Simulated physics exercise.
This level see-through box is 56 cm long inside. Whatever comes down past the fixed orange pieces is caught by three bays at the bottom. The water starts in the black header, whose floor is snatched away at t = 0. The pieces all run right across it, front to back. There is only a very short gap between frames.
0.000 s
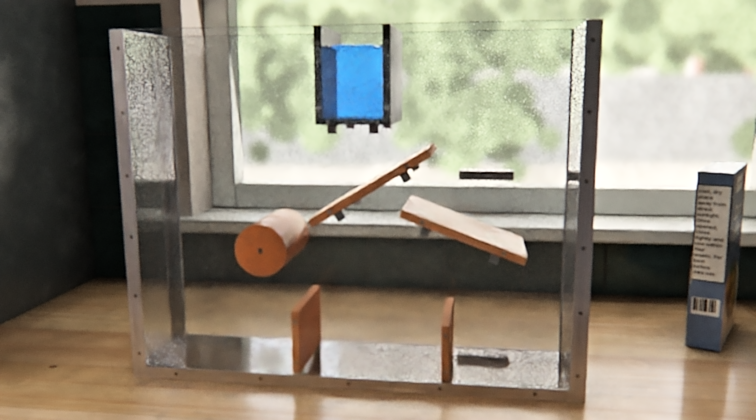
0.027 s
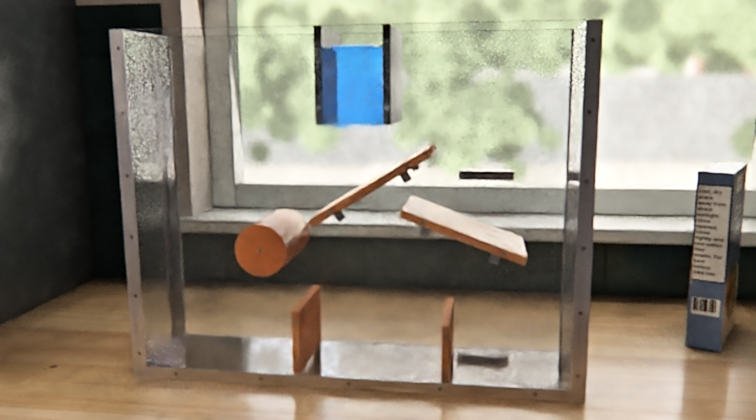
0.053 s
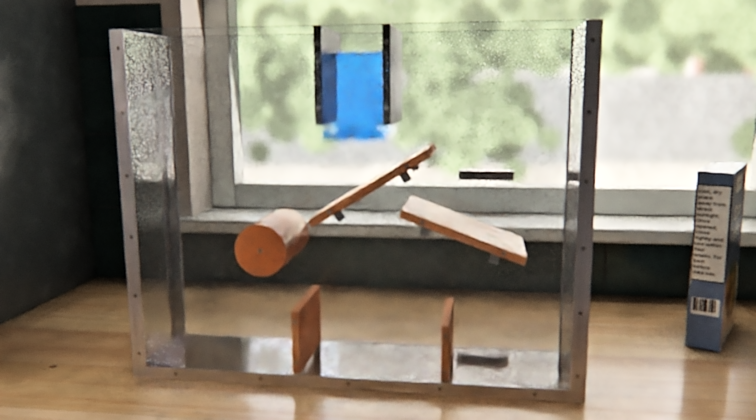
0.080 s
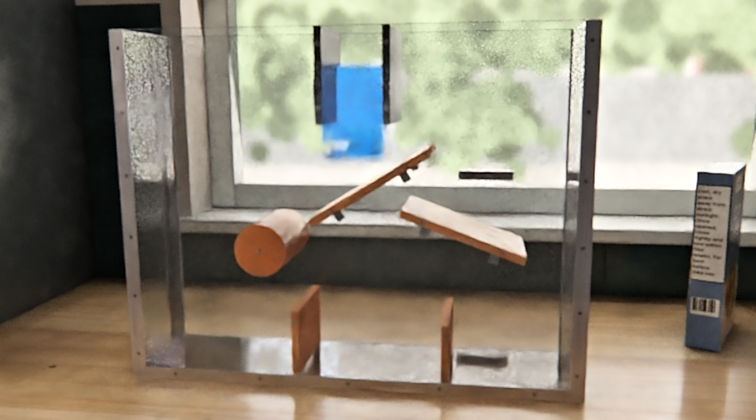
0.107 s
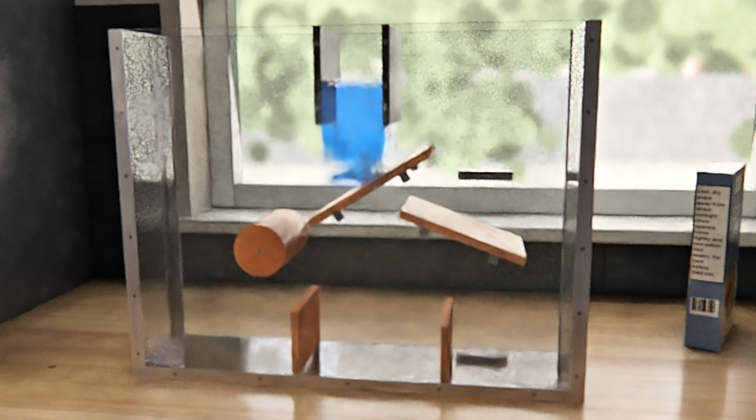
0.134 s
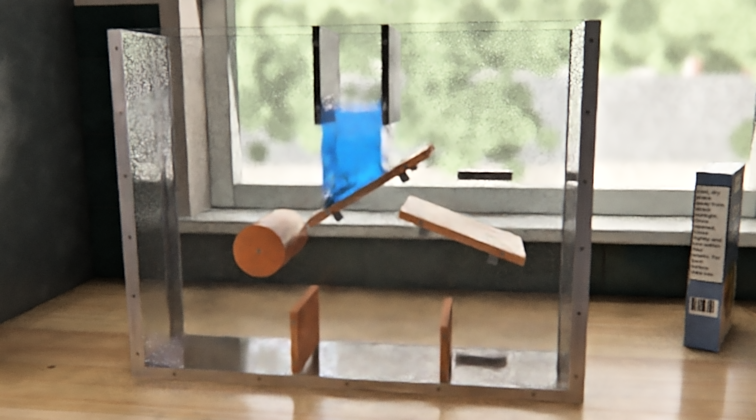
Blue water sits in a black-sided holder at the top of a clear box, then drops out of its open bottom as a single block. It falls through the gap below, its lower edge growing ragged, and meets the sloping orange-brown plank, spreading down along its surface toward the left.
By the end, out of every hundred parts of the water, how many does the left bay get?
Roughly 40 out of 100.
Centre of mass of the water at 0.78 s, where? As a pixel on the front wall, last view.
At about (337, 366).
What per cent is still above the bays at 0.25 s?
Estimate: Near 90 per cent.
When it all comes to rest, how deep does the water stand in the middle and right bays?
The first one ends at 1.5 cm and the second at 0.5 cm.
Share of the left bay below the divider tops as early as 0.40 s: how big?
Some 14 per cent.
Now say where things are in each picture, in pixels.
In the first picture, bottom of the water (354, 118); top (353, 47); the piece under the header is centred near (368, 190); divider tops at (295, 313) and (445, 328).
In the second picture, bottom of the water (334, 126); top (334, 49).
In the third picture, bottom of the water (334, 140); top (334, 55).
In the fourth picture, bottom of the water (376, 159); top (333, 68); below the header it spans (323, 136) to (382, 138).
In the fifth picture, bottom of the water (334, 183); top (356, 85); below the header it spans (323, 156) to (382, 142).
In the sixth picture, bottom of the water (327, 207); top (380, 108); below the header it spans (322, 208) to (383, 174).
After 0.25 s 90 per cent has yet to come down; below, left 0, middle 9, right 0.
After 0.40 s 53 per cent has yet to come down; below, left 14, middle 33, right 1.
After 0.78 s 1 per cent has yet to come down; below, left 42, middle 46, right 11.
In the end the left bay holds 42, the middle 46 and the right 11 per cent.
